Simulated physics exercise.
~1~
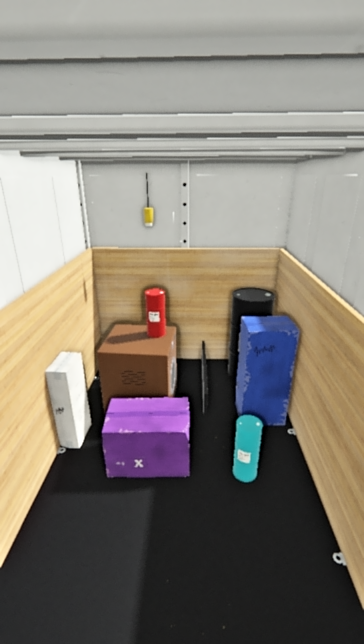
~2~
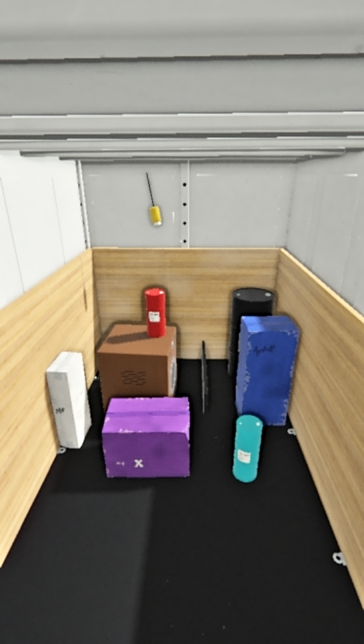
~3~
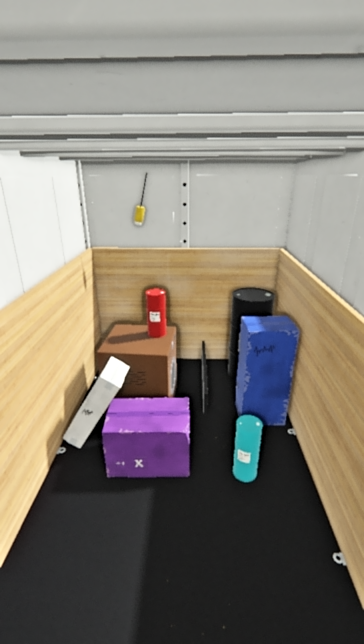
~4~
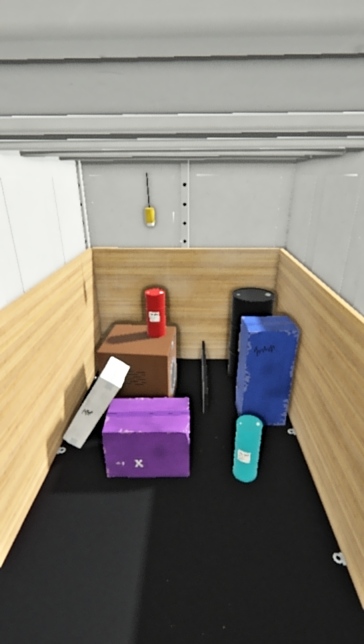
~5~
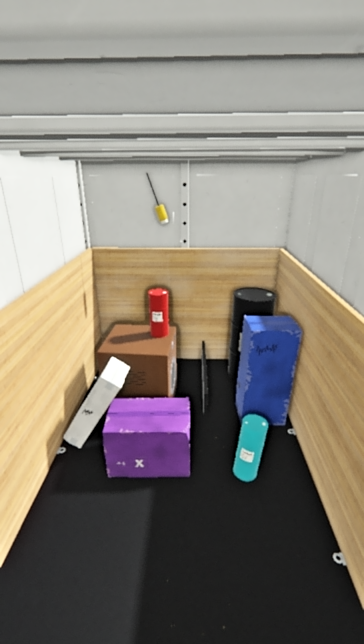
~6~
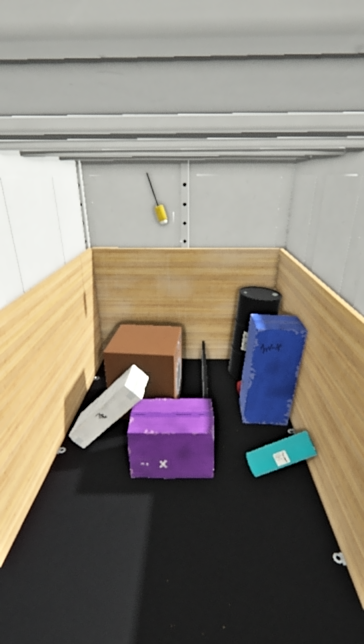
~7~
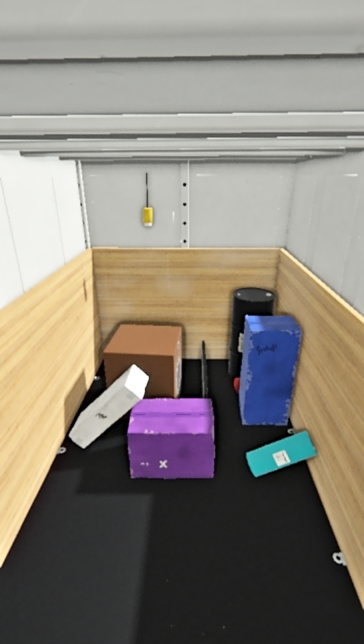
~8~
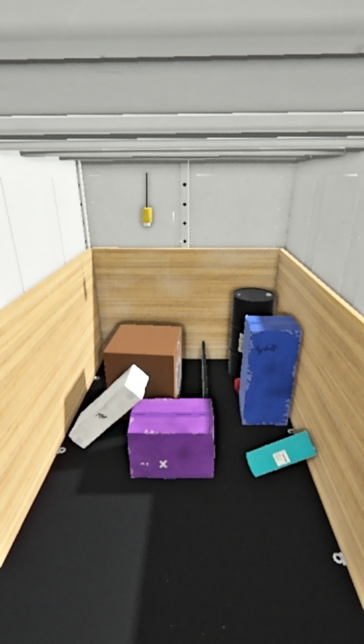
The white box tips right, then the red and turquoise canisters topple and the purple box slides right.
